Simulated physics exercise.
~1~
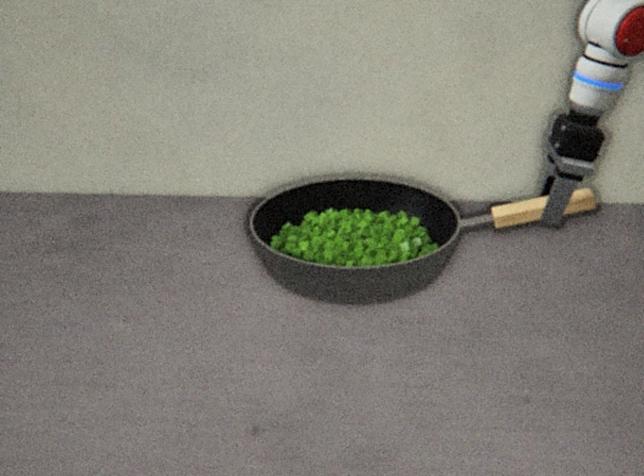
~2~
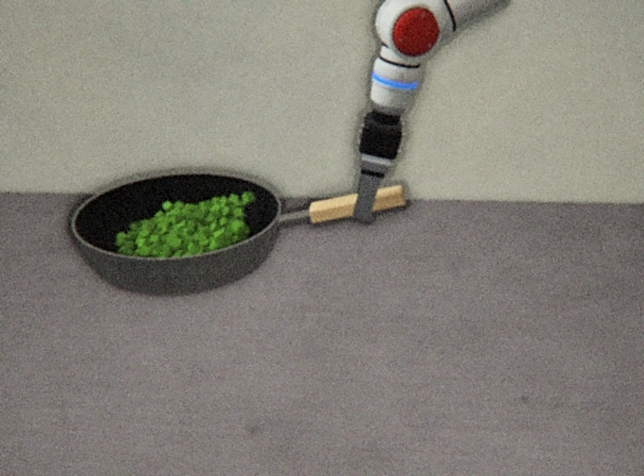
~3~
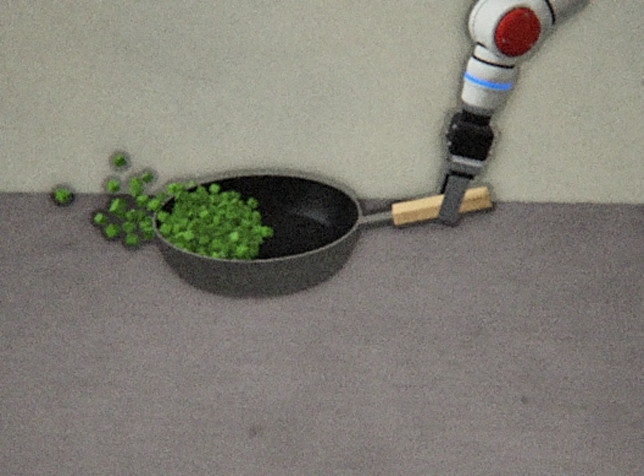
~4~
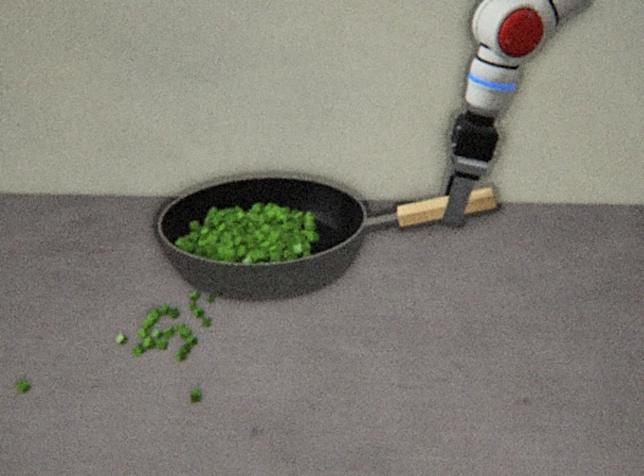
At the start, a robot arm grips the wooden handle of a dark frying pan heaped with small green vegetable dice on a grey surface. The arm moves the pan to the left, and it stays upright with the dice still inside. It then moves back to the right, while the dice crowd against the left side and some fly out over the rim. Finally the pan is still upright and holds most of the green pieces, while a small scattering lies on the surface in front of it and to the left.
